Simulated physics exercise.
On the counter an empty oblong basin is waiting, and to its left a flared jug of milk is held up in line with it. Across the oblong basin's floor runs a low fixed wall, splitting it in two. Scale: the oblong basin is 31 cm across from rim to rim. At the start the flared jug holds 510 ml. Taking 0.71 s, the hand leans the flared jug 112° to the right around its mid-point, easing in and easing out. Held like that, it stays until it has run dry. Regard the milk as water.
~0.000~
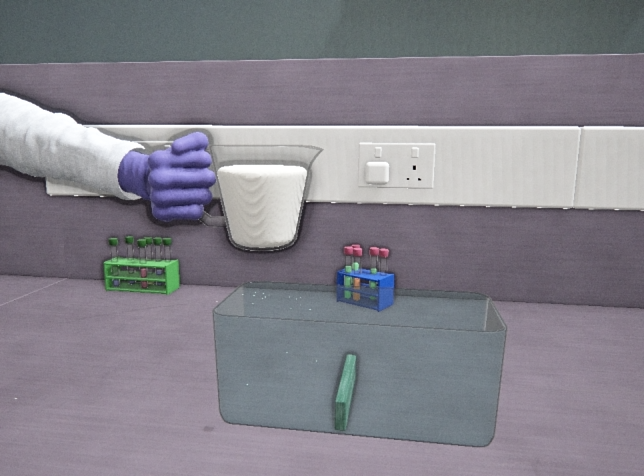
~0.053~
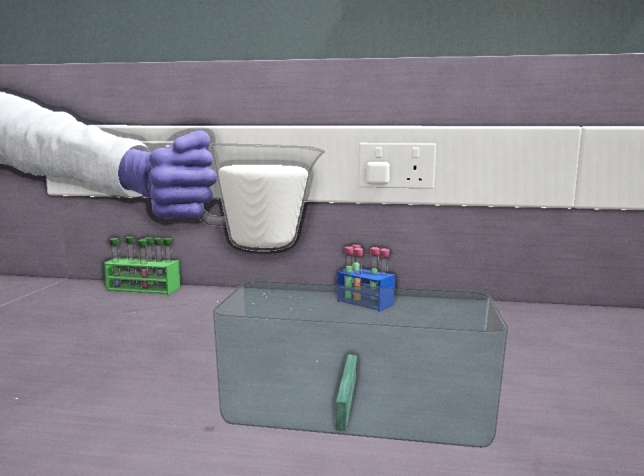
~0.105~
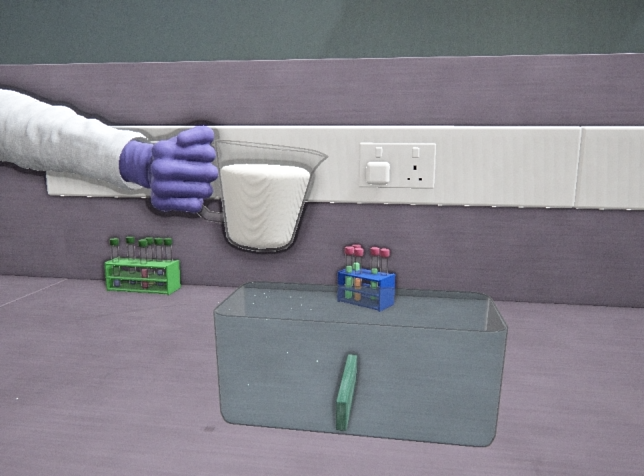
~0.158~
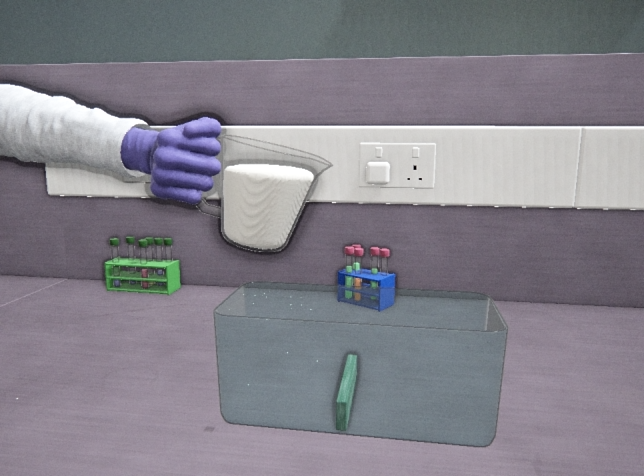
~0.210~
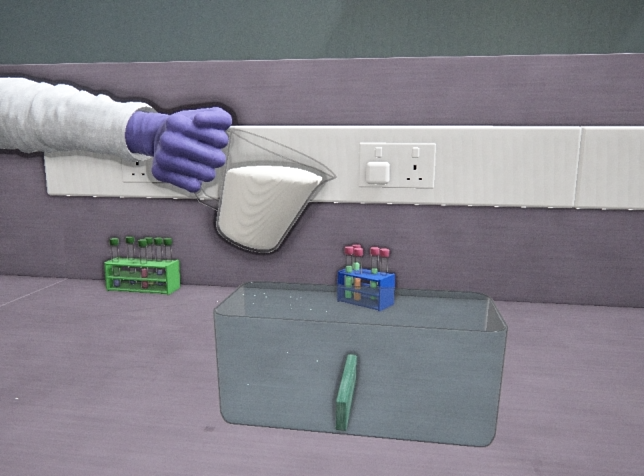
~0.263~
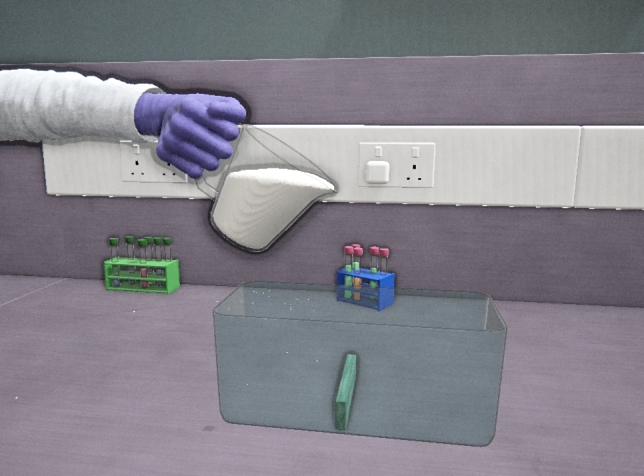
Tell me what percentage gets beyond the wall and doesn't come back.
Around 76 % gets beyond the wall and stays.
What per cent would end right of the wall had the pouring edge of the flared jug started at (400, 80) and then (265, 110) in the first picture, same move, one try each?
65 in a hundred, followed by 10 in a hundred.
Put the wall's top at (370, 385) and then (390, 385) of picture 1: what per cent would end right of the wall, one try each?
40 per cent first, 15 per cent second.
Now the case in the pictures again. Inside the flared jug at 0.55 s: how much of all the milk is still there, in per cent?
I'd estimate some 44 % remains.
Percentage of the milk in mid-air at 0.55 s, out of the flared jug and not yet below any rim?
Around 26 in a hundred.
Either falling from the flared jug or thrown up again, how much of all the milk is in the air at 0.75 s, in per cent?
Near 5 percent.
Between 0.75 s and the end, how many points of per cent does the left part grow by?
I'd say near 3 percent.
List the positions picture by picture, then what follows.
In the first picture, it leans 0°; its right rim is at (323, 148); the milk meets the walls at (222, 168) and (307, 170); the oblong basin's rim runs from (229, 298) to (497, 313); the wall's top is at (346, 377).
In the second picture, it leans 2°; its right rim is at (325, 150); the milk meets the walls at (224, 167) and (308, 170).
In the third picture, it leans 6°; its right rim is at (328, 155); the milk meets the walls at (226, 167) and (311, 171).
In the fourth picture, it leans 13°; its right rim is at (333, 164); the milk meets the walls at (230, 167) and (315, 174).
In the fifth picture, it leans 23°; its right rim is at (337, 176); the milk meets the walls at (231, 172) and (321, 177).
In the sixth picture, it leans 34°; its right rim is at (339, 191); the milk meets the walls at (230, 178) and (332, 182).
After 0.55 s the tilt is 98° and 44 per cent is still to pour, 1 is left of the wall and 29 right of it.
After 0.75 s the tilt is 112° and 3 per cent is still to pour, 20 is left of the wall and 72 right of it.
After 0.97 s the tilt is 112° and 0 per cent is still to pour, 23 is left of the wall and 76 right of it.
After 1.21 s the tilt is 112° and 0 per cent is still to pour, 24 is left of the wall and 75 right of it.
In the end 24 per cent lies left of the wall, 76 right of it and 1 outside.
